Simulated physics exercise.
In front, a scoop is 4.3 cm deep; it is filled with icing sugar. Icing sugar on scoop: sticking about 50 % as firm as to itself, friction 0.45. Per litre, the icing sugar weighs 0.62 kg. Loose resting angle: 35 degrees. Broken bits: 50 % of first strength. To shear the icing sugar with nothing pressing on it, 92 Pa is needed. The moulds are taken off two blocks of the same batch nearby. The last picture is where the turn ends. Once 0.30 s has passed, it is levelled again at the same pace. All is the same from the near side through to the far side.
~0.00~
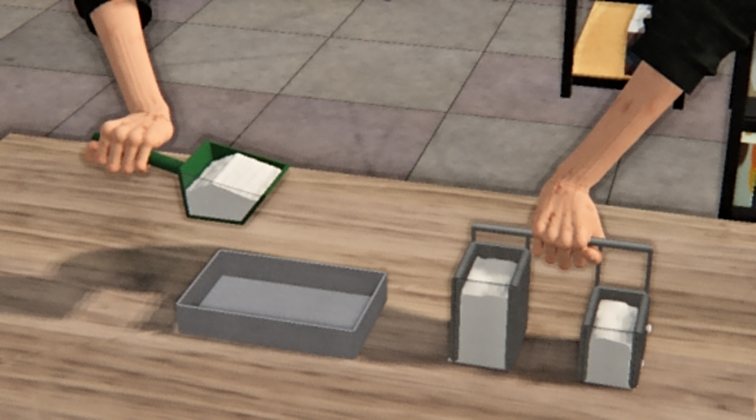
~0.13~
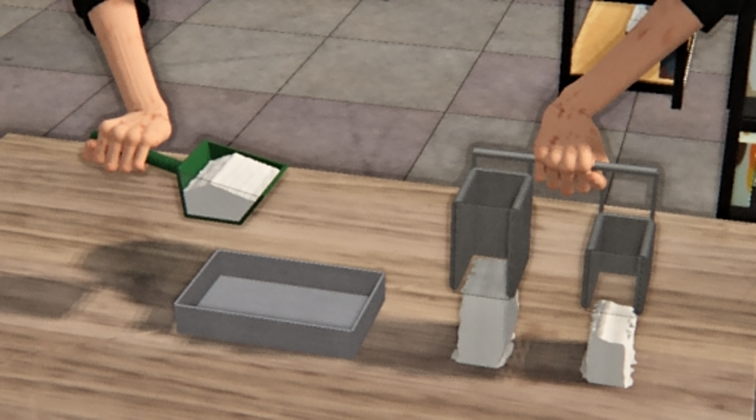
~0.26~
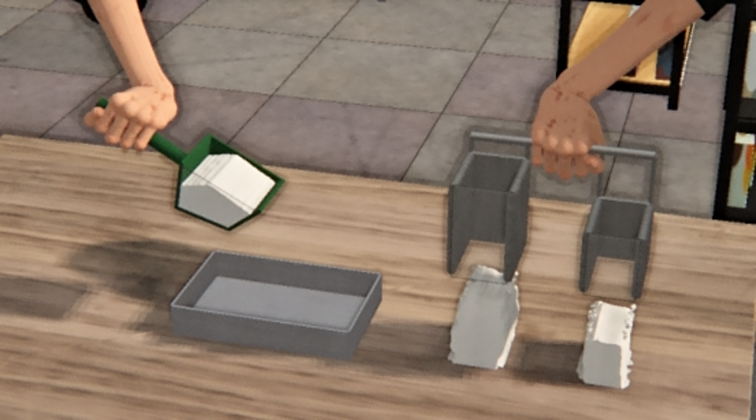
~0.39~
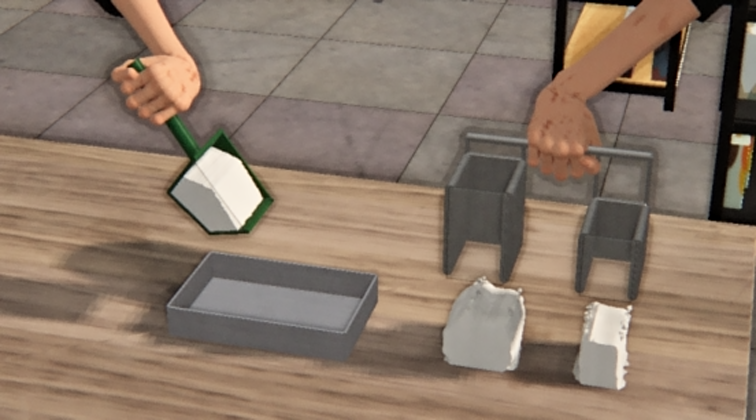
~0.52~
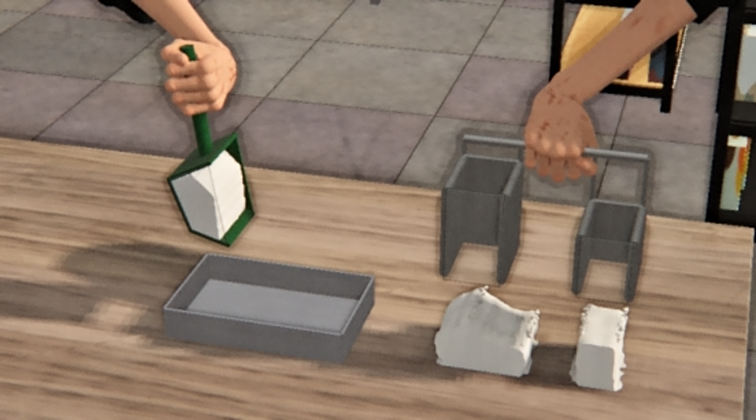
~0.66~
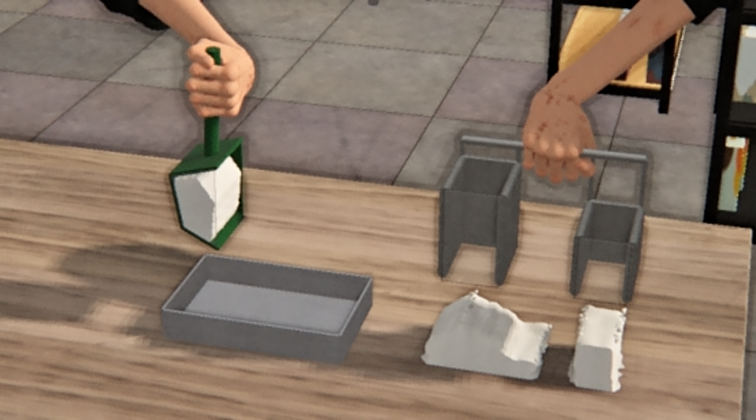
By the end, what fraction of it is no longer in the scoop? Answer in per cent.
Close to 61 percent is no longer in the scoop.
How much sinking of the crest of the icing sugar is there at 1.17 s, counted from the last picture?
Roughly 4.5 centimetres, give or take.
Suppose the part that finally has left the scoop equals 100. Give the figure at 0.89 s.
The value is close to 30 %.
By 0.89 s, the scoop is at 81 degrees and 18 % has left it.
By 1.17 s, the scoop is at 54 degrees and 59 % has left it.
By 1.44 s, the scoop is at 4 degrees and 61 % has left it.
By 1.72 s, the scoop is at 0 degrees and 61 % has left it.
By 1.82 s, at the end, the scoop is at 0 degrees and 61 % has left it.
